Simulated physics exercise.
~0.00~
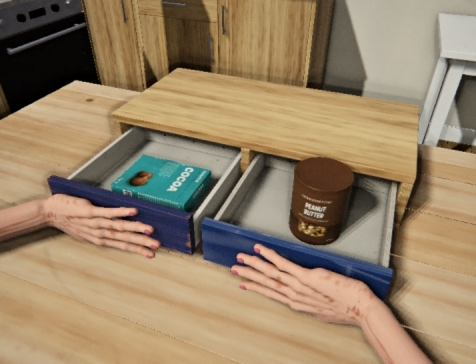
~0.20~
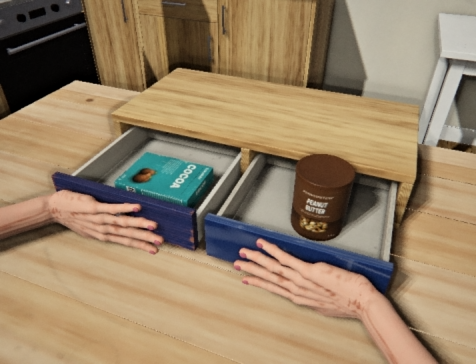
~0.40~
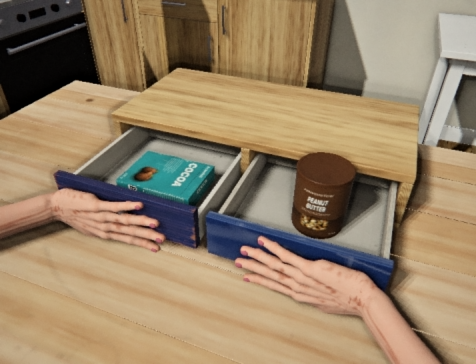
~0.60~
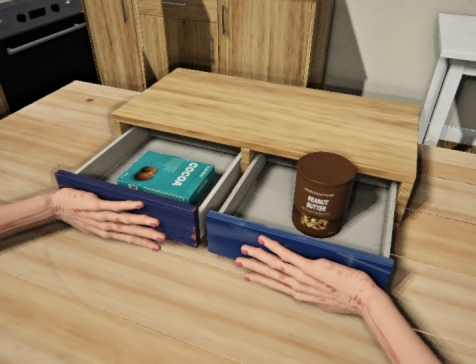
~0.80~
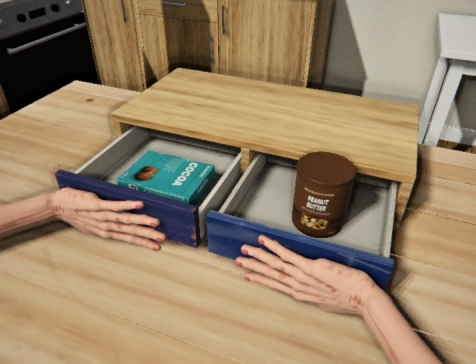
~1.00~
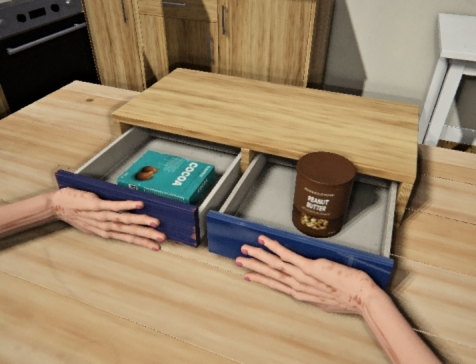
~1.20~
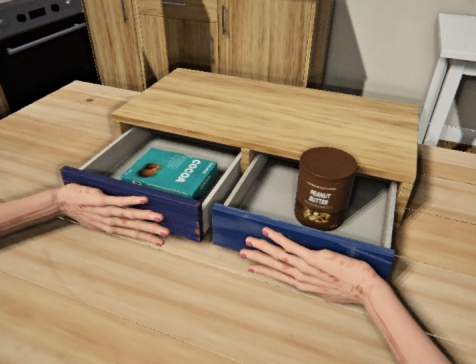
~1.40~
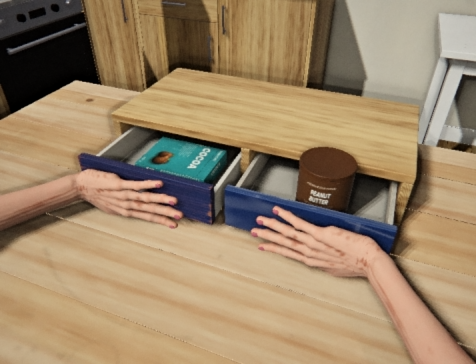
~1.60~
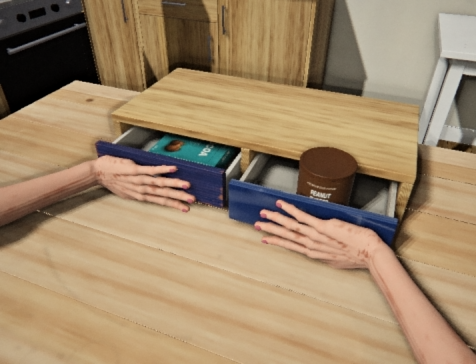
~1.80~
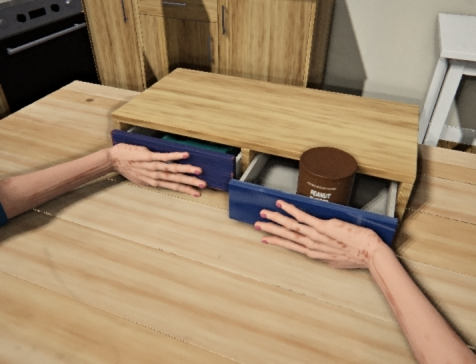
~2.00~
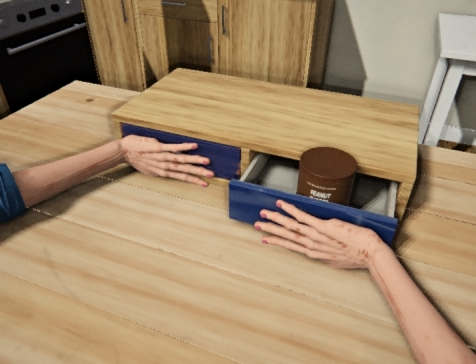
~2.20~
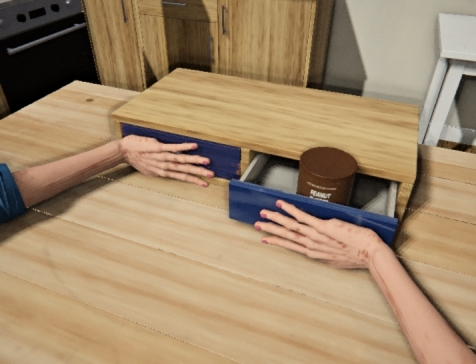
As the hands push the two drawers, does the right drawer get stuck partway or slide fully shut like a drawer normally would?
The right drawer gets stuck partway and stays ajar with the brown tub still showing, while the left drawer closes fully.
On a wooden table in a kitchen, two hands pushed at a pair of open blue drawers, one holding a turquoise cocoa packet, the other a brown peanut butter tub. The left drawer slid fully shut, while the right stopped partway and stayed ajar.
